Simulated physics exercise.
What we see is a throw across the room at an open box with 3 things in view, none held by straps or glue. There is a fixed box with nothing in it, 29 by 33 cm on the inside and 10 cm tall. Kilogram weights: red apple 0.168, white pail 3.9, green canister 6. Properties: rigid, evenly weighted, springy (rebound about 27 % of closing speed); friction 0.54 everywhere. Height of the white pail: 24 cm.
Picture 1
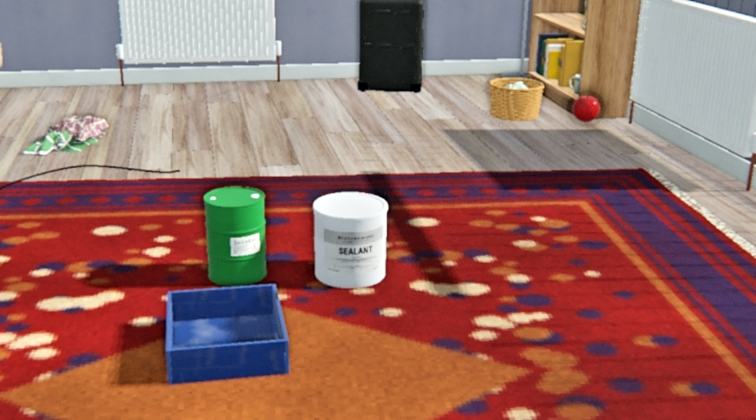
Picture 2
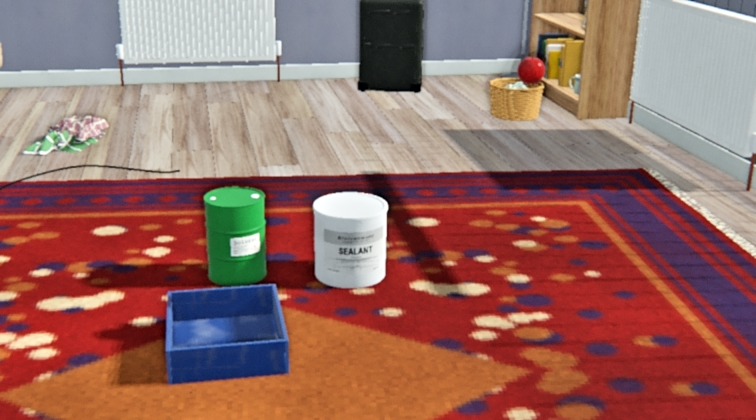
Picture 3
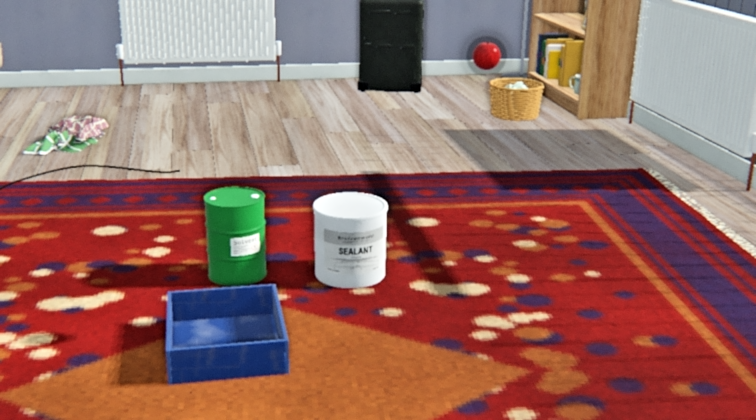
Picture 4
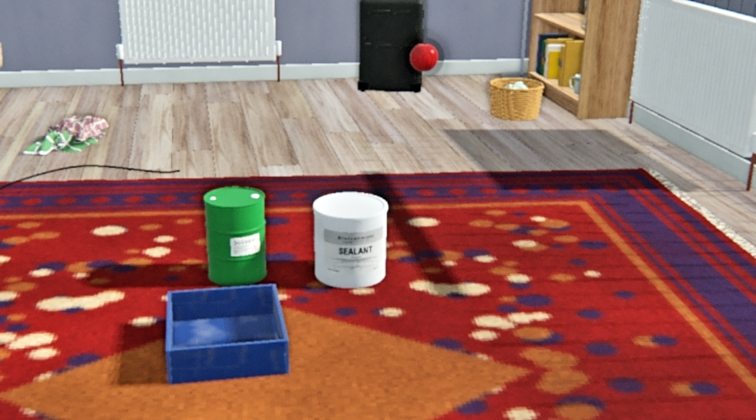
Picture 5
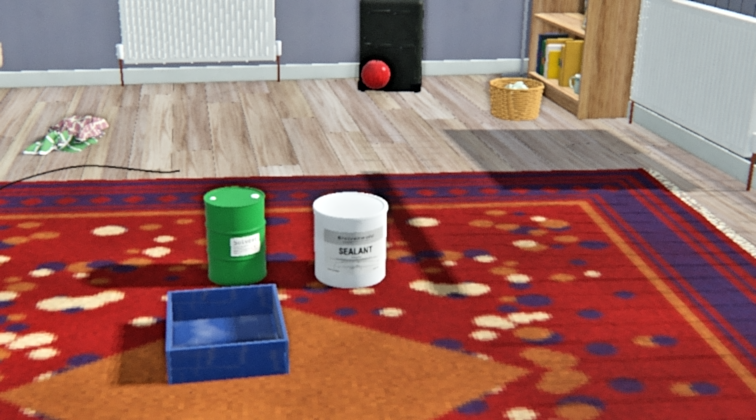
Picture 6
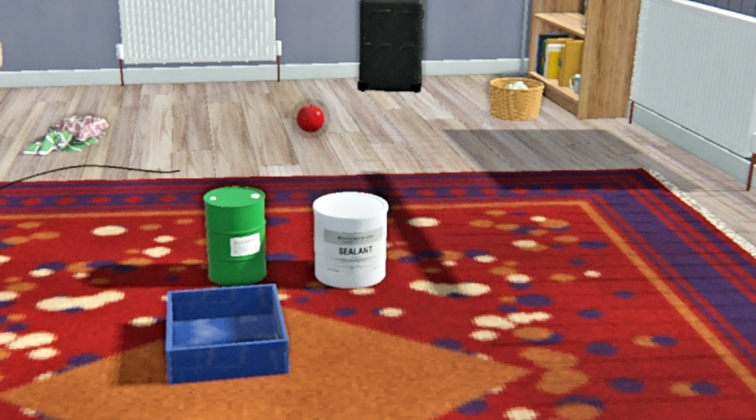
A red ball, apple-like in colour and shape, stands out at the right of a room seen from slightly above by a still camera. A green canister and a white pail sit on a patterned red rug behind an open blue box, with a basket, bookcase and black case beyond. The red ball rises over the basket, arcs left past the black case, and drops lower above the wooden floor.
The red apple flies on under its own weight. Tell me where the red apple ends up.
Its final place is somewhere other than the box.
Then, 0.30 s after the last picture, apple outside, 41 cm from the box's middle; red apple near (68, 348).
Then, 0.60 s after the last picture, apple outside, 81 cm from the box's middle.
By the end, apple outside, 102 cm from the box's middle; the bystanders in place, give or take 10 cm.
